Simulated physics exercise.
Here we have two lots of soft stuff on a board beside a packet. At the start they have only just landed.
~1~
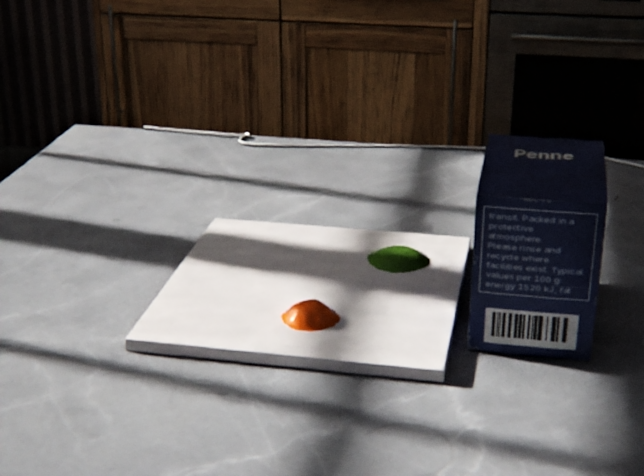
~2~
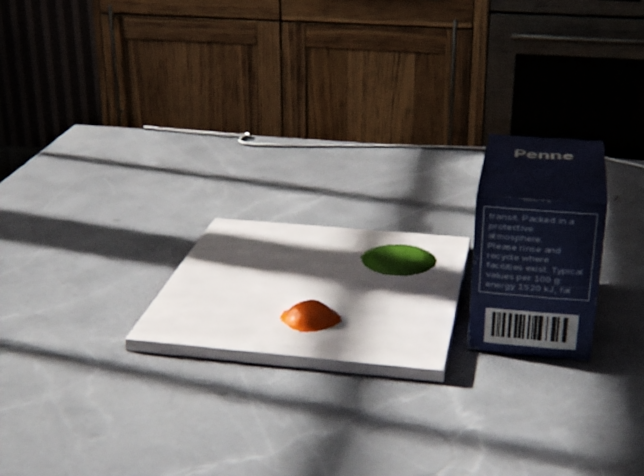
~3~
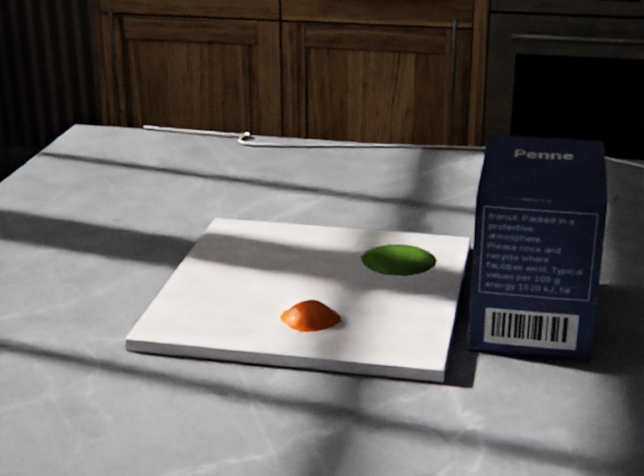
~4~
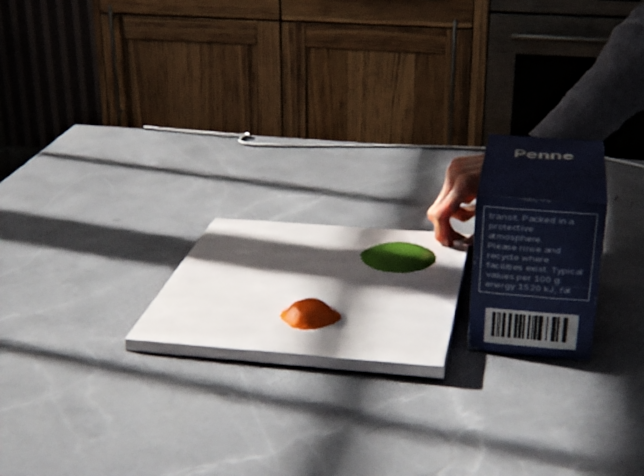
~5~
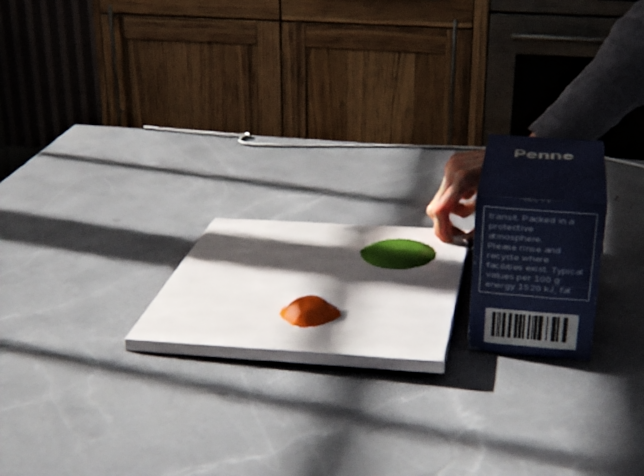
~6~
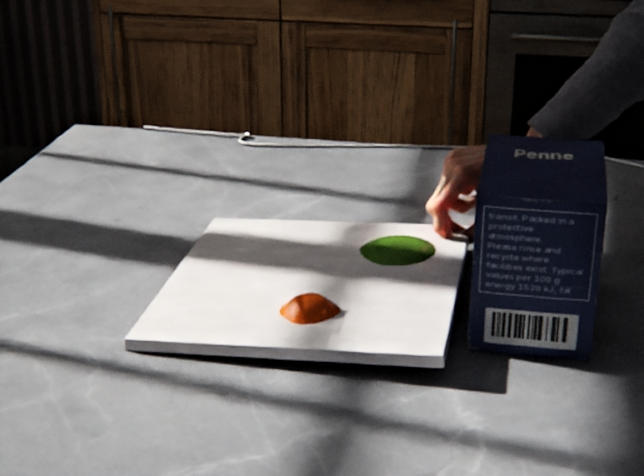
The clip opens on a white board lying flat on a grey counter beside a dark blue packet, with an orange mound and a low green mound on it. The green one spreads wider and thinner while the orange keeps its shape. A hand then grips the board's right end and raises it slightly.
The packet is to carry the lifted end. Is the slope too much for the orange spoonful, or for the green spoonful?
The orange spoonful stays on and the green spoonful stays on.
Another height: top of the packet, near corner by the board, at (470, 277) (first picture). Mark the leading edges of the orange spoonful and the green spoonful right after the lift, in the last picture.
About (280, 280) and (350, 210).
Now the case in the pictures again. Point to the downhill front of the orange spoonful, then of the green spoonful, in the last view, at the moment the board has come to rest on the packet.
At (245, 240), and at (288, 180).
Shortly, slope about 36°; the orange spoonful has not moved; the green spoonful has crept a little.
Then, the orange spoonful has not moved; the green spoonful has crept down a long way.
At the finish, slope about 36°; the orange spoonful has not moved; the green spoonful has crept down a long way.
